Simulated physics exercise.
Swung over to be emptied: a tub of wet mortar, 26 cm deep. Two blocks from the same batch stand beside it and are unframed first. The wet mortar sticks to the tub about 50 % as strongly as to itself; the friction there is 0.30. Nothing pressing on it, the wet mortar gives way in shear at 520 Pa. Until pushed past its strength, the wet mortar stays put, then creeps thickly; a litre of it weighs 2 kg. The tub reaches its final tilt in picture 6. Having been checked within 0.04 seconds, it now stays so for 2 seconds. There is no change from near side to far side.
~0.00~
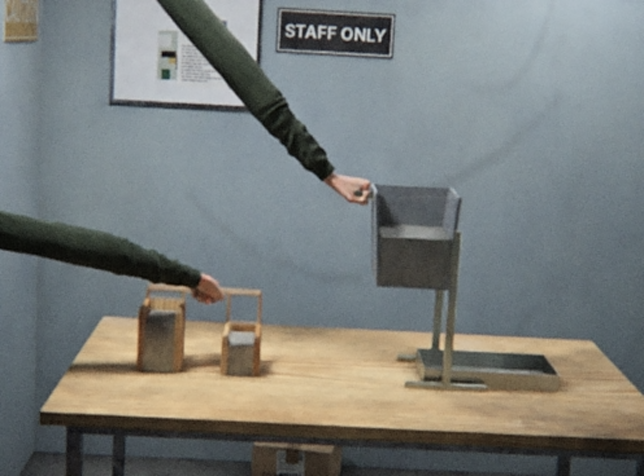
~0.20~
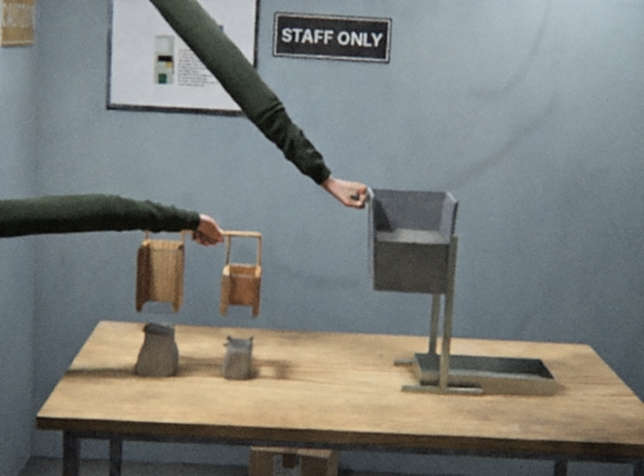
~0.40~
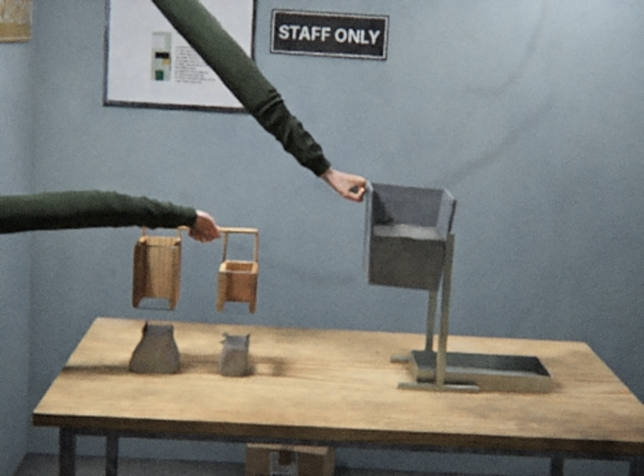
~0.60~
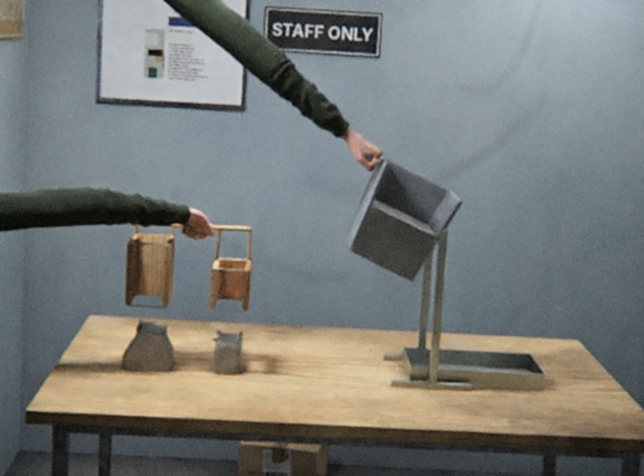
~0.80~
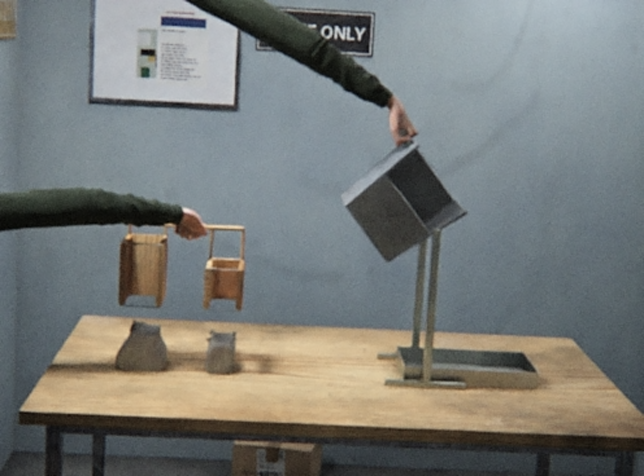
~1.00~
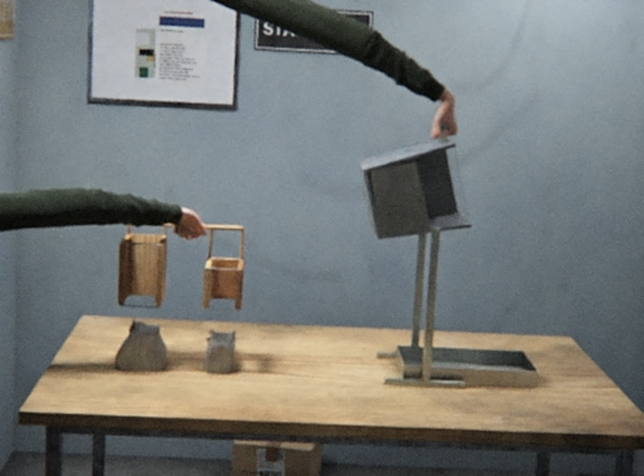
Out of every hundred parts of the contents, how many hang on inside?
Some 100 in every hundred.
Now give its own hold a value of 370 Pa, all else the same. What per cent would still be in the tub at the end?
Around 100 per cent.
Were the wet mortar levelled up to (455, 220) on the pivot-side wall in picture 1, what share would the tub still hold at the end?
Result: Approx. 100 % remaining in tub.
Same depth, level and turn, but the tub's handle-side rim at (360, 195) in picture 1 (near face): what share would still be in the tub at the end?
I'd guess around 100 per cent remains.
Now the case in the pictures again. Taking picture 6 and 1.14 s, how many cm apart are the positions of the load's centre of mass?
Some 2 cm.
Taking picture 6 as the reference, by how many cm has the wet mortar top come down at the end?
5 cm.
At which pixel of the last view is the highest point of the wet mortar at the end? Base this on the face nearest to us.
Looking at the last picture, I'd put it at about (389, 177).
By 1.14 s, the tub is at 75 degrees and holds 100 %.
By 1.31 s, the tub is at 75 degrees and holds 100 %.
By 1.48 s, the tub is at 75 degrees and holds 100 %.
By 1.65 s, the tub is at 75 degrees and holds 100 %.
By 3.00 s, at the end, the tub is at 75 degrees and holds 100 %.
